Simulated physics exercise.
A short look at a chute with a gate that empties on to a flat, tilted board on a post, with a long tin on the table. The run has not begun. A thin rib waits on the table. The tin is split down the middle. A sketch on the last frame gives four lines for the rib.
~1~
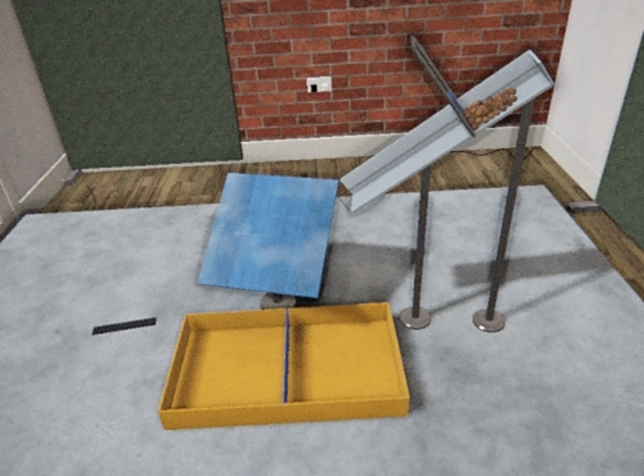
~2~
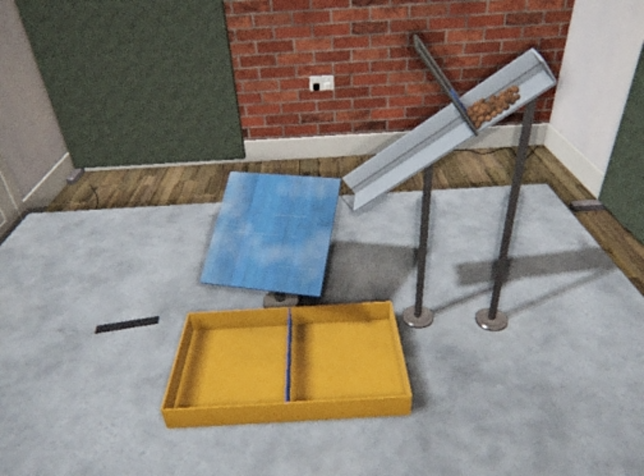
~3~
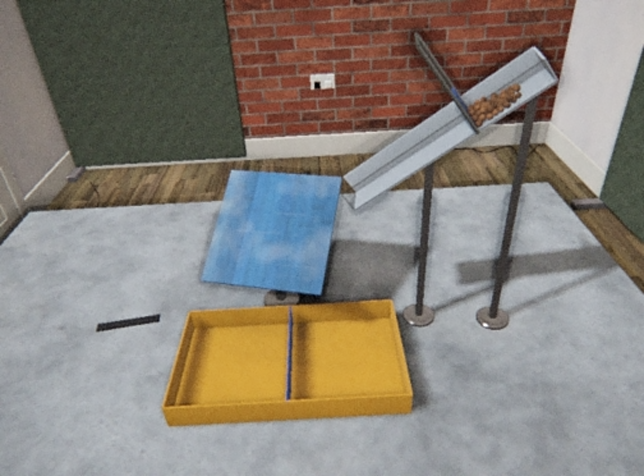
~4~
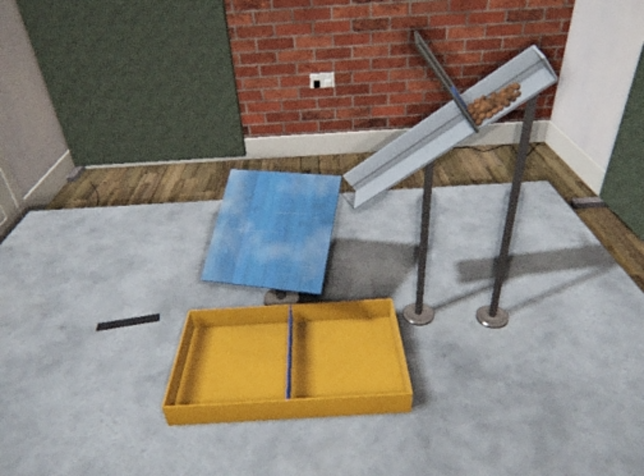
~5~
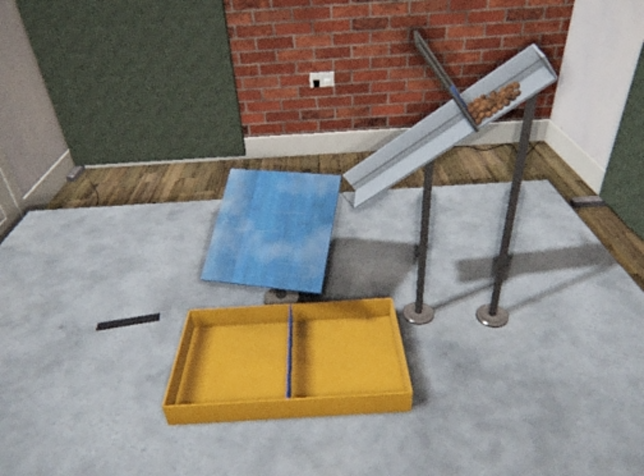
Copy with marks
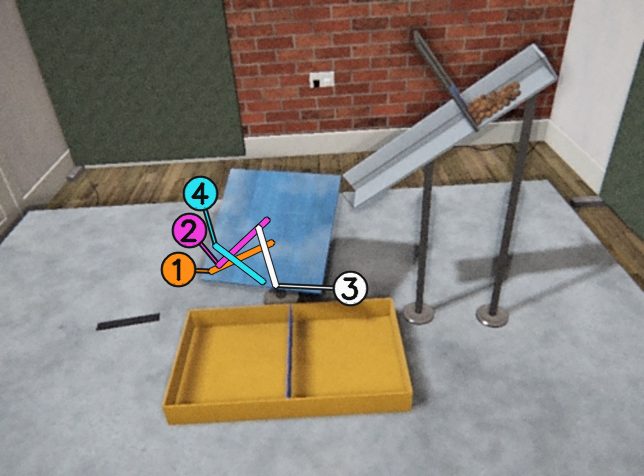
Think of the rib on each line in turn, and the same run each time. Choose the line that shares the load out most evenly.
It is 3.
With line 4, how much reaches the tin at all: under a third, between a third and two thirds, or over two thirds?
Over two thirds.
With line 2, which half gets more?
The left half.
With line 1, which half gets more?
Left.
On the marked copy, line 1 from (271, 242) to (211, 271); line 2 from (266, 220) to (218, 265); line 3 from (258, 227) to (275, 285); line 4 from (215, 245) to (262, 281).
For line 1, of what is caught, nearly all in the left half, a stray few in the right.
For line 2, of what is caught, nearly all in the left half, a stray few in the right.
For line 3, of what is caught, about two thirds in the left half, about a third in the right.
For line 4, of what is caught, nearly all in the left half, a stray few in the right.
